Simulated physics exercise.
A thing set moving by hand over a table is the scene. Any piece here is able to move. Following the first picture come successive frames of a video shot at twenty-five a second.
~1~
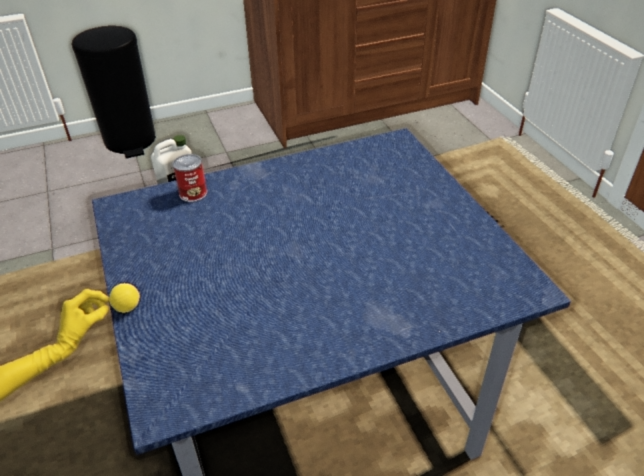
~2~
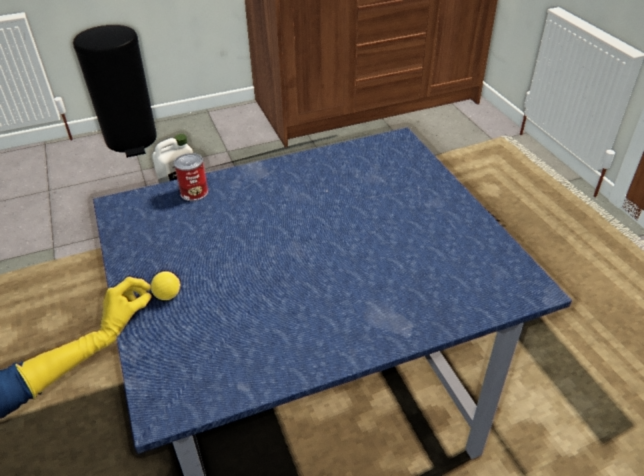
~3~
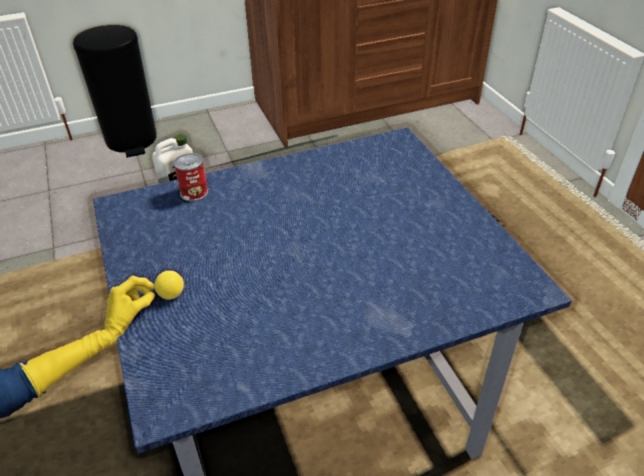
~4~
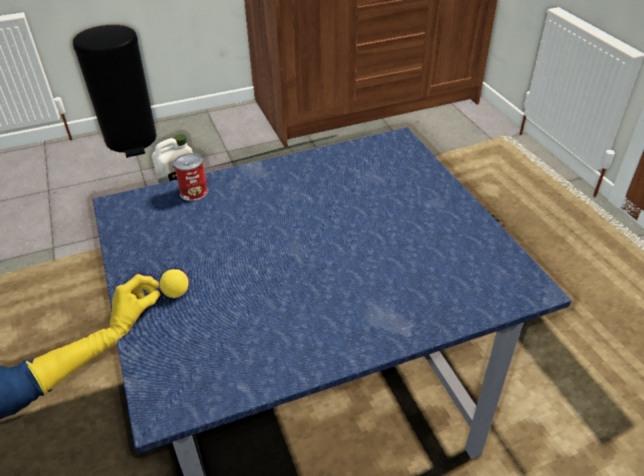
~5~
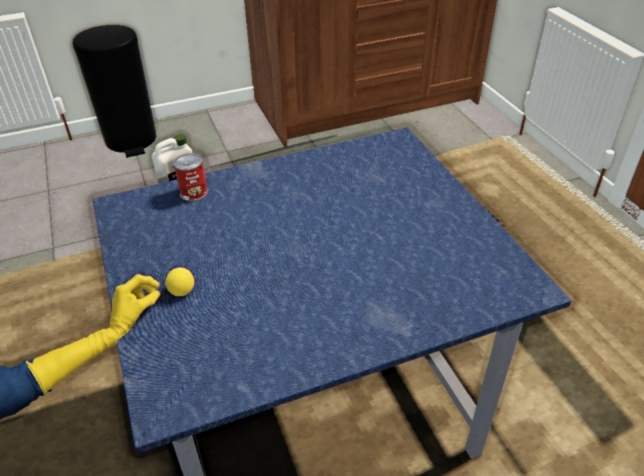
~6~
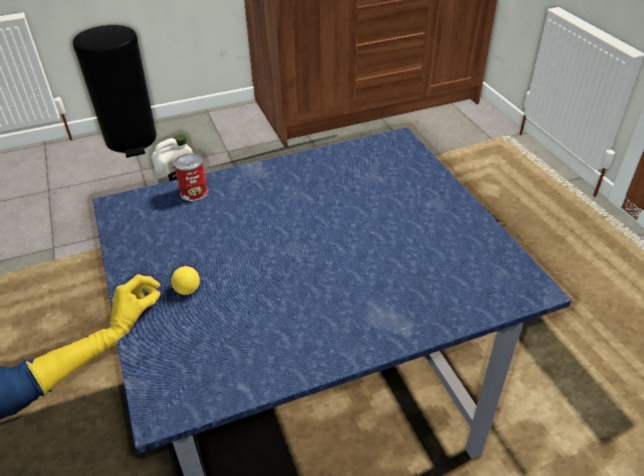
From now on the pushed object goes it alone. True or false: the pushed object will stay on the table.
True.
Then, 0.10 s later than the last frame, yellow lemon moved about its own width near (197, 278).
Then, 0.20 s later than the last frame, yellow lemon moved about its own width near (206, 275).
Then, 0.40 s later than the last frame, yellow lemon moved about its own width near (218, 272).
When it is over, moved from the start, yellow lemon. End places, in pixels of the last picture, yellow lemon near (221, 271).
